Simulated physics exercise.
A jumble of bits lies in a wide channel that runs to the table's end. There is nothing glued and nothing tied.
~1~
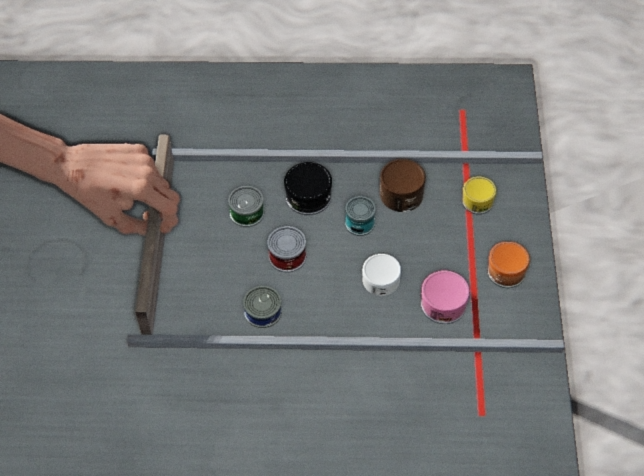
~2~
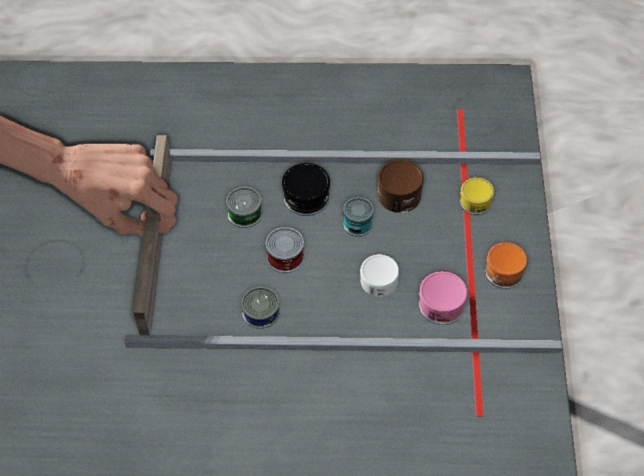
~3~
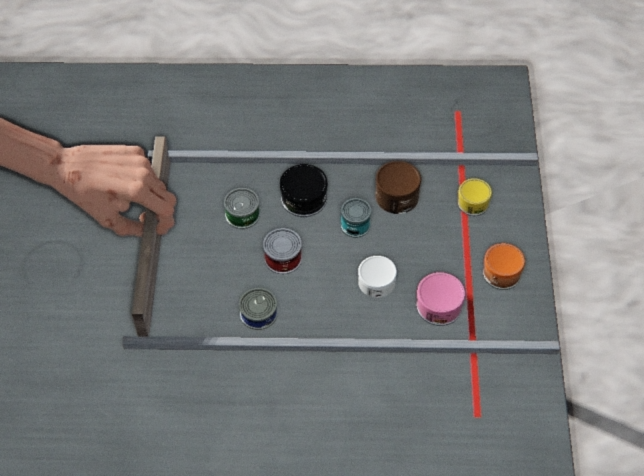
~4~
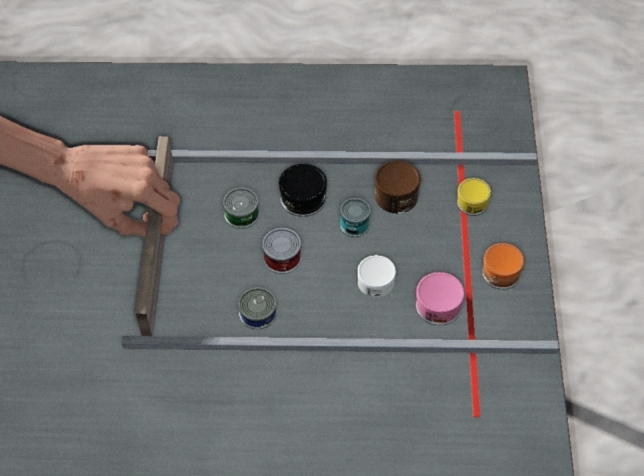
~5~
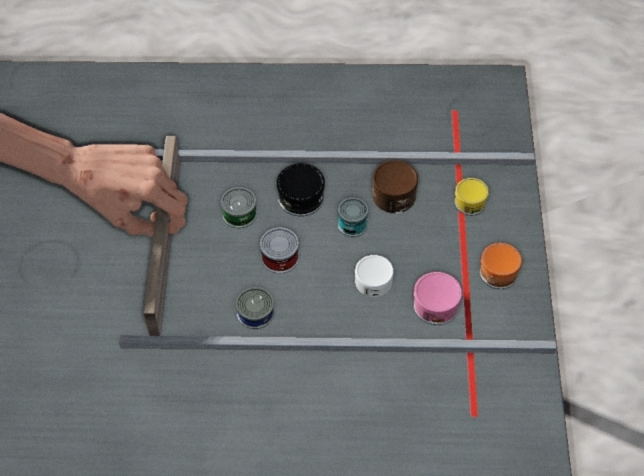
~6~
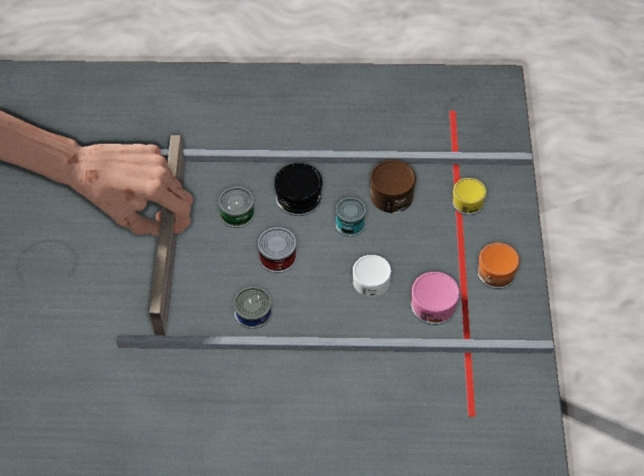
A hand reaches in from the left over a dark grey table with a pale, mottled surface around it, seen from above. It grips an upright wooden board between two grey rails, with green, red, blue, black, teal, brown, white and pink pots to the right, and yellow and orange ones near a red line. The view drifts very slightly, then the hand slides the board a little rightward, while the pots stay in place.
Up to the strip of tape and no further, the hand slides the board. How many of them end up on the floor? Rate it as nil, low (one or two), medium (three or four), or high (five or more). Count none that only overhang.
Low, one or two.
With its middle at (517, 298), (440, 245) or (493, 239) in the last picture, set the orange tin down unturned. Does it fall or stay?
Place by place, it goes down, holds its place, holds its place.
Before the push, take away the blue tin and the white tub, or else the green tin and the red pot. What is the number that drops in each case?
In order, the numbers are 1 and 1.
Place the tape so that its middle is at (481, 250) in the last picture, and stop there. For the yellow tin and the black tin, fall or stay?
The yellow tin goes off the edge; the black tin stays where it is.
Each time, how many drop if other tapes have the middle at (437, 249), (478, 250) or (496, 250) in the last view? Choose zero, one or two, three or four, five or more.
Lab note - count per position: None; either one or two; 3 or 4.
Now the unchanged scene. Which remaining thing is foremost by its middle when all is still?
Nearest at the end: The brown tub.
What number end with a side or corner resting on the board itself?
At rest, 5 are in contact.
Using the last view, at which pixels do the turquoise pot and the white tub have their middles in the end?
The turquoise pot ends at (505, 229) and the white tub at (483, 281).
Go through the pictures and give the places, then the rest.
Orange tin (508, 265); yellow tin (479, 196); pink tin (445, 298); board (156, 232); tape (471, 249), in the first frame.
Yellow tin (477, 197); green tin (244, 207), in the second frame.
Pink tin (440, 300); board (152, 234), in the third frame.
Orange tin (503, 267); red pot (282, 251), in the fourth frame.
Yellow tin (471, 197); black tin (301, 190), in the fifth frame.
Orange tin (498, 266); yellow tin (469, 197); pink tin (435, 299); board (169, 233); tape (461, 249), in the sixth frame.
Early on, none off yet; orange tin at rest near (498, 266); yellow tin at rest near (469, 197); pink tin at rest near (435, 299).
A while later, none off yet; orange tin at rest near (498, 266); yellow tin moving near (473, 198); pink tin at rest near (436, 299).
Finally, the number that fall off is one or two; lost, yellow tin.
